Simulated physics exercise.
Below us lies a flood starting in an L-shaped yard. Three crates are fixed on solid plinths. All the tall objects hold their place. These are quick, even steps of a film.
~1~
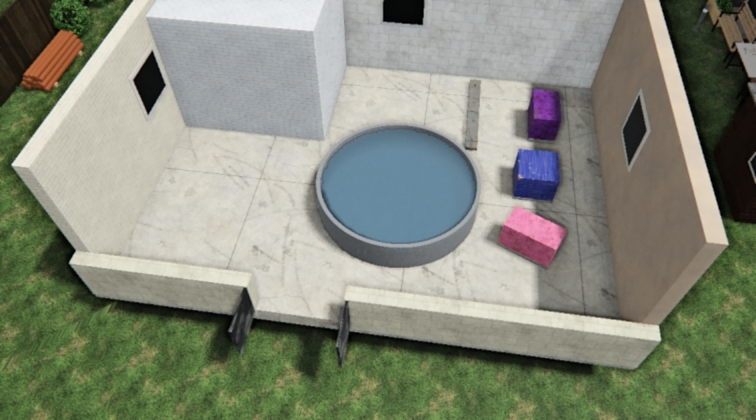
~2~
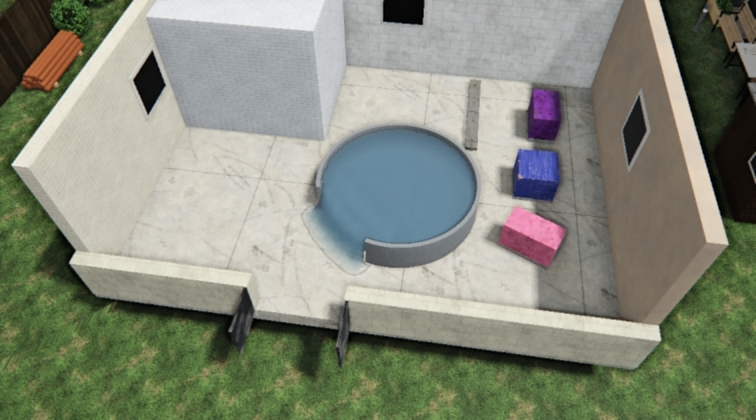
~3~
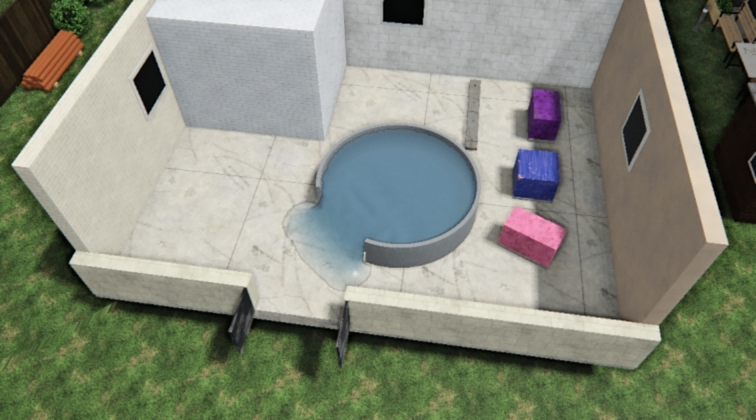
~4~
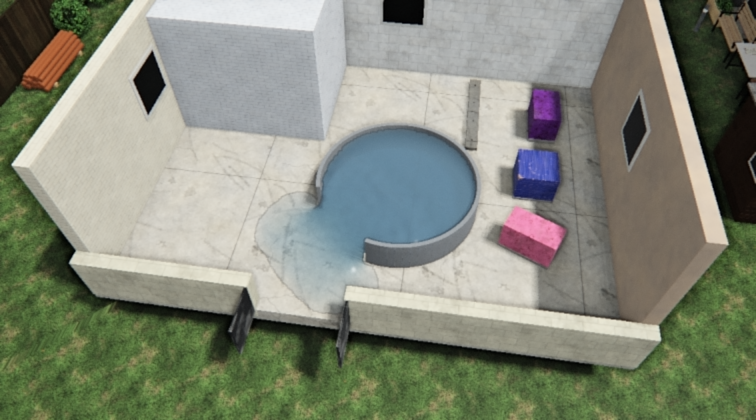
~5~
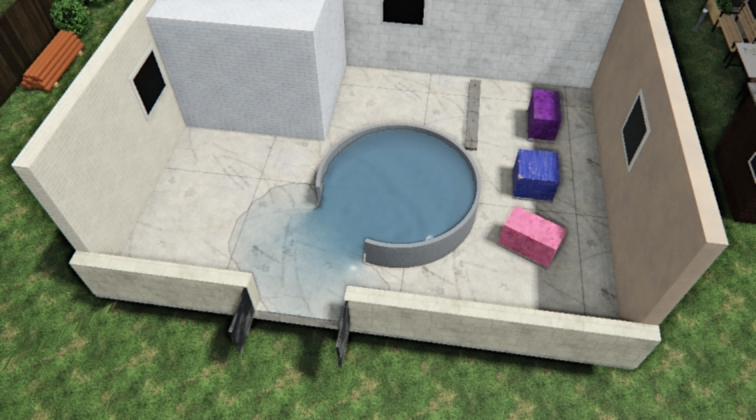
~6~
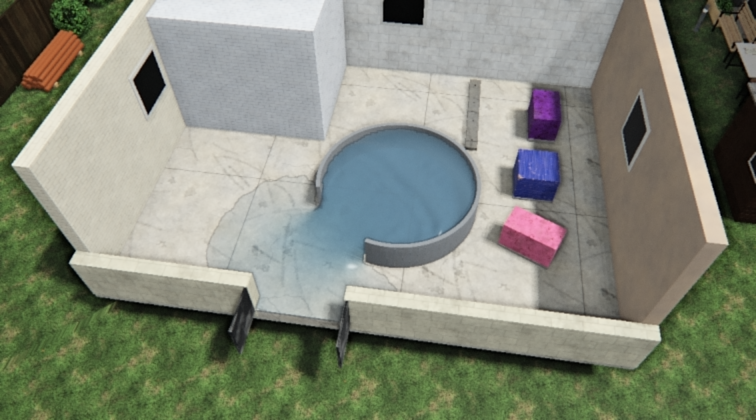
A round grey-walled pool of blue water stands in the middle of a pale paved yard, seen from a fixed, high viewpoint, with grass outside its low front walls. A large white block fills the back left, while purple, blue and pink boxes line the right. The pool's lower-left wall opens, and water pours out, spreading across the paving toward the front gateway and then leftward along the front wall.
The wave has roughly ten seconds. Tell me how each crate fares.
The blue crate stays dry; the purple crate stays dry; the pink crate stays dry.
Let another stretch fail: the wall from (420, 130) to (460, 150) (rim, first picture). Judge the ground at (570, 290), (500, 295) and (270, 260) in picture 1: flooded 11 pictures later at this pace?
In turn: Not flooded, dry, clear.
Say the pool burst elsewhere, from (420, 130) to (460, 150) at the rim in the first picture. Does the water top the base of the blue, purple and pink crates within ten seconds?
Then: Blue is topped, purple is wetted, pink is topped.
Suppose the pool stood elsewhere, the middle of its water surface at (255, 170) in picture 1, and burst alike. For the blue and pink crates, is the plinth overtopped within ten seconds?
Then: Blue ends up wet, pink ends up wet.
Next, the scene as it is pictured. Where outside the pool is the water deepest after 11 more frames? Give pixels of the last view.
Roughly at (124, 269).
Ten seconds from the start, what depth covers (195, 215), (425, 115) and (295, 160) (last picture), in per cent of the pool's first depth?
In turn 14, 4 and 18 in a hundred.
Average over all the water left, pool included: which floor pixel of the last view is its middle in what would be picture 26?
At about (317, 214).
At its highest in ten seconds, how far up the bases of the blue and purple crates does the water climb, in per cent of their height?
About 0 and 10 per cent.
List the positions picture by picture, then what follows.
The round pool at (398, 182) is whole and still, in the first picture.
The front is at (311, 209), out from the gap at (335, 232), in the second picture.
The front is at (347, 285), out from the gap at (335, 233), in the third picture.
Water pours out at (335, 234) and has run to a hidden place, in the fourth picture.
The front is at (235, 247), out from the gap at (335, 234), in the fifth picture.
Water pours out at (335, 233) and has run to (213, 259), in the sixth picture.
A moment on, water covers 20 % of the floor; the blue crate not reached, the purple crate not reached, the pink crate not reached.
Next, water covers 25 % of the floor; the blue crate not reached, the purple crate not reached, the pink crate not reached.
Then, water covers 30 % of the floor; the blue crate not reached, the purple crate not reached, the pink crate not reached.
Later, water covers 40 % of the floor; the blue crate not reached, the purple crate not reached, the pink crate not reached.
In the end, water covers 55 % of the floor; the blue crate stayed above the water, the purple crate stayed above the water, the pink crate stayed above the water.
